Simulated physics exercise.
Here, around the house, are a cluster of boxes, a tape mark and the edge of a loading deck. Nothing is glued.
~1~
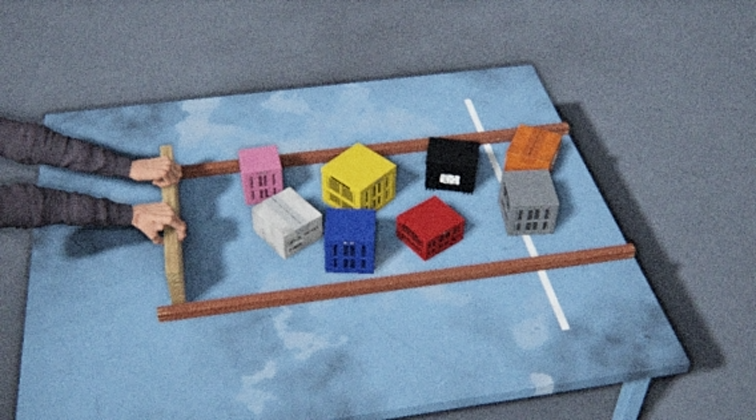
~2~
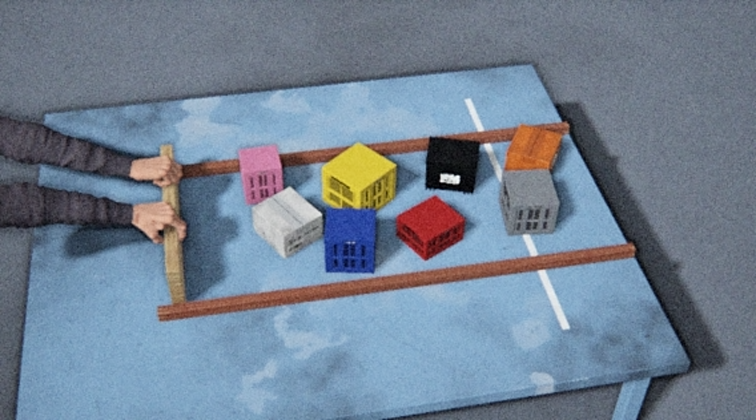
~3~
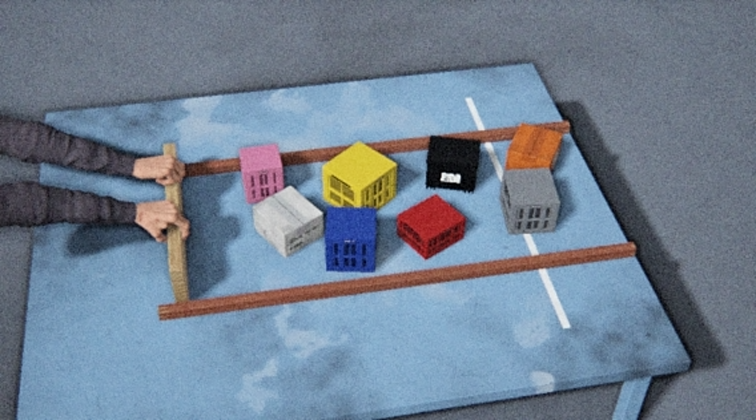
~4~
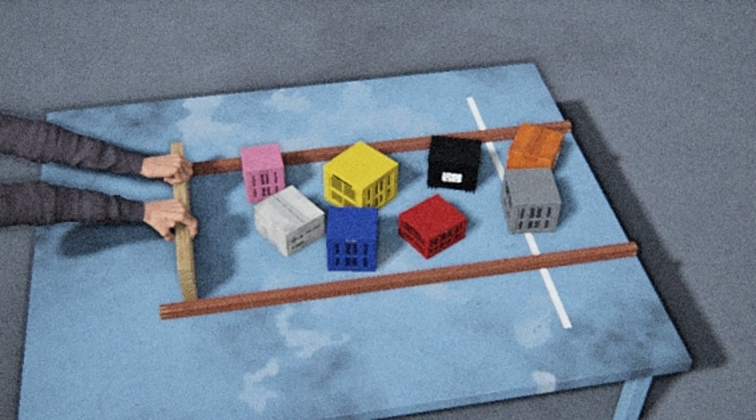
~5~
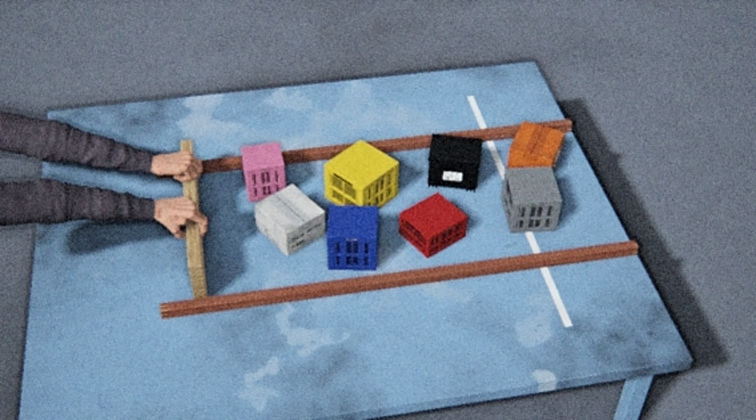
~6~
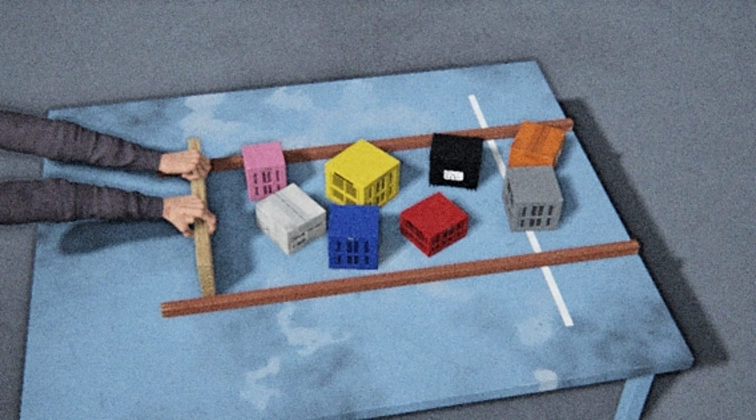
At the start, two hands hold a wooden plank upright across the left end of two reddish rails on a blue table, with eight colored boxes spread out to the right, near a white tape line. The hands then slide the plank a short way right between the rails, while the boxes barely move.
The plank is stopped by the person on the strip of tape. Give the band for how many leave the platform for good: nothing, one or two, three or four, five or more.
I expect three or four to drop off the edge.
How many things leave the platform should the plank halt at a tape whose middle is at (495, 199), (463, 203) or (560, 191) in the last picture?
Counts per try: 2; 1; 5.
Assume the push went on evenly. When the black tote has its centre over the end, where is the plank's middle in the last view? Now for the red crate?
Roughly (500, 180); for the second one, roughly (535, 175).
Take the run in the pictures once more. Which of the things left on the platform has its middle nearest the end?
That would be the red crate.
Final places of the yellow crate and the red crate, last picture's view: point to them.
In the last picture the yellow crate sits at (566, 151) while the red crate sits at (604, 213).
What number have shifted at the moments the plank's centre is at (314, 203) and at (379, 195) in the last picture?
I make it 4 at the first spot and 7 at the other.
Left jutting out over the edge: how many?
The figure is 2.
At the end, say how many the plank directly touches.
At rest, 3 are in contact.
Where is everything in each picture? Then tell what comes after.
The first frame shows orange parcel (533, 154); grey crate (528, 203); black tote (452, 166); plank (172, 223); tape (511, 200).
The second frame shows grey crate (528, 202); plank (173, 223).
The third frame shows black tote (453, 165); pink crate (262, 174).
The fourth frame shows orange parcel (535, 152); blue crate (352, 239).
The fifth frame shows grey crate (531, 199); yellow crate (362, 180).
The sixth frame shows orange parcel (537, 150); grey crate (532, 199); black tote (456, 162); plank (201, 216); tape (514, 196).
Early on, none off yet; orange parcel at rest near (537, 150); grey crate at rest near (532, 199); black tote at rest near (456, 162).
A while later, none off yet; orange parcel travelled about its own width near (568, 143); grey crate travelled a little near (547, 197); black tote travelled about its own width near (512, 146).
Finally, the number that fall off is three or four; lost, black tote, grey crate and orange parcel.
